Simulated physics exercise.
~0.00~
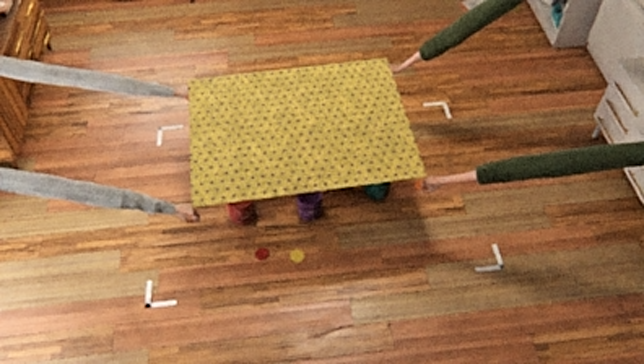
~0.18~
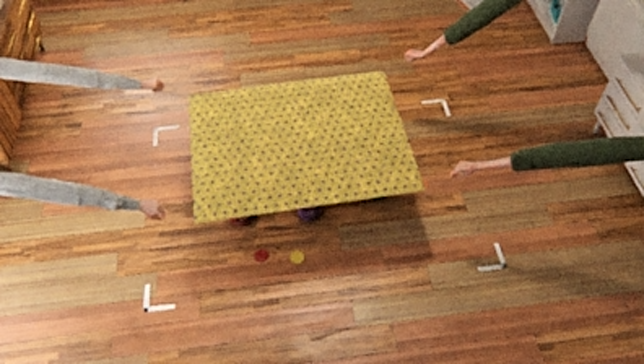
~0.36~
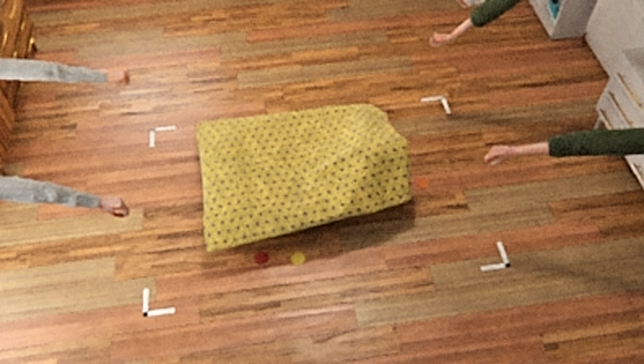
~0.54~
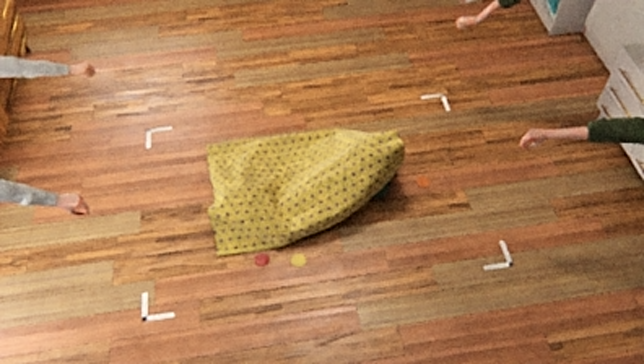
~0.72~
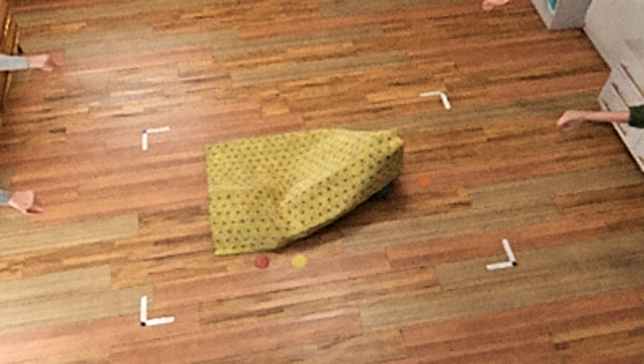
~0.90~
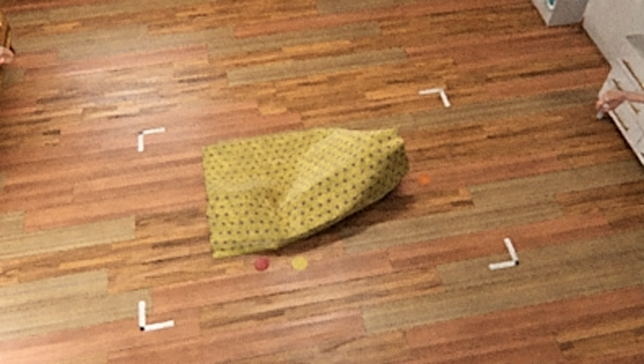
On a wooden living-room floor, four hands let go of a yellow patterned sheet held above some containers and drew back as it dropped and crumpled over them, leaving the red lid, yellow coaster and orange disc still showing around it.
